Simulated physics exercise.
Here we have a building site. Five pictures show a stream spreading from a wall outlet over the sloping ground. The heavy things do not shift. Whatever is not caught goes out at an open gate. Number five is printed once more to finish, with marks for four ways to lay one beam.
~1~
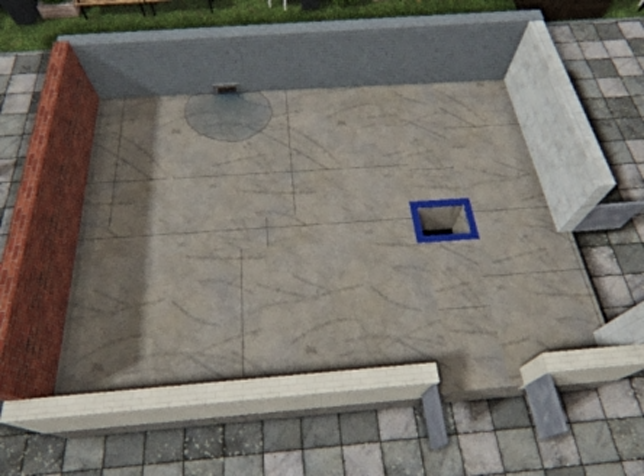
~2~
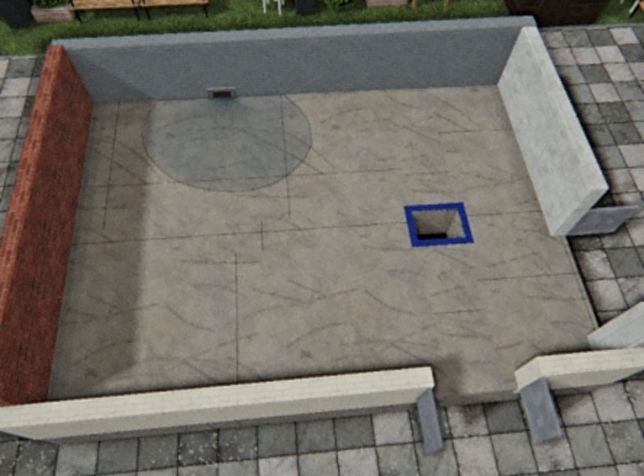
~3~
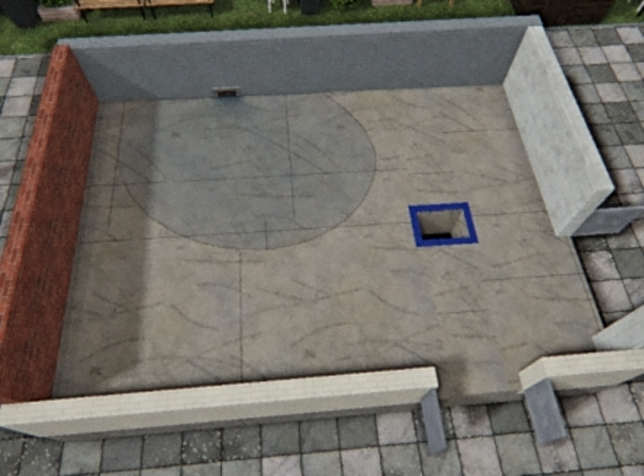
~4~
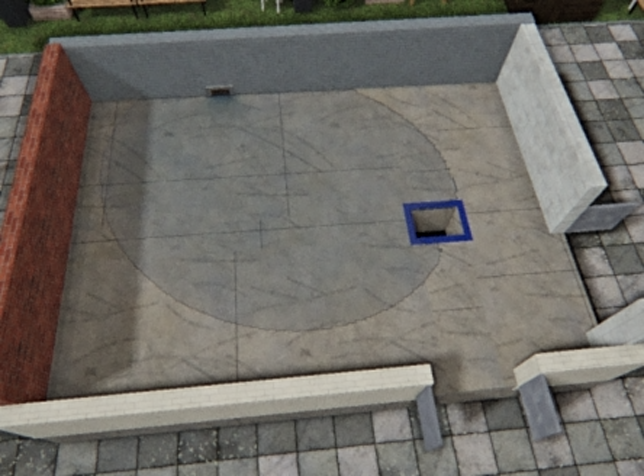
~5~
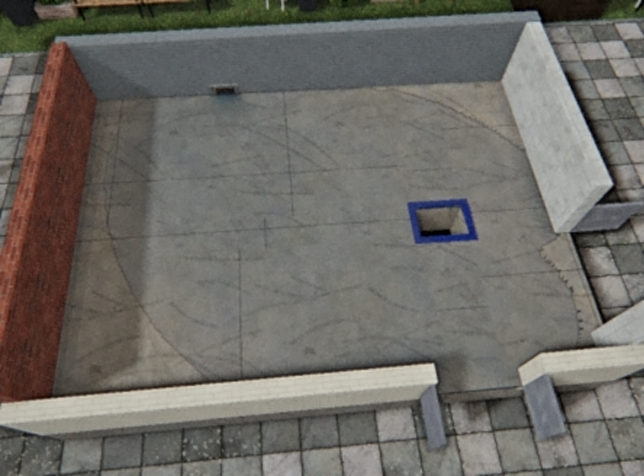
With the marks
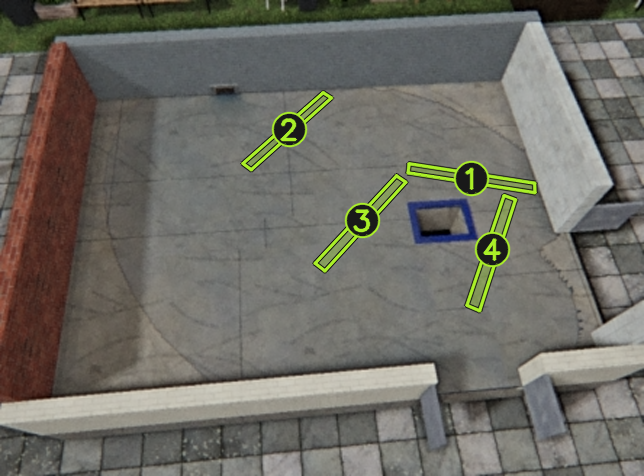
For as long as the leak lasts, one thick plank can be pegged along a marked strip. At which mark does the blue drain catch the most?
The answer is spot 4.
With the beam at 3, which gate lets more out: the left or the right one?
The right gate.
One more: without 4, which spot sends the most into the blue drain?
The answer is 1.
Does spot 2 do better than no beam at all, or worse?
It is worse.
On the marked copy, 1 from (408, 168) to (534, 187); 2 from (247, 166) to (327, 95); 3 from (320, 267) to (401, 179); 4 from (473, 308) to (509, 197).
For spot 1, about 19 % of the stream goes into the blue drain, about 75 % out by the gates.
For spot 2, about 4 % of the stream goes into the blue drain, about 96 % out by the gates.
For spot 3, about 4 % of the stream goes into the blue drain, about 96 % out by the gates.
For spot 4, about 30 % of the stream goes into the blue drain, about 70 % out by the gates.
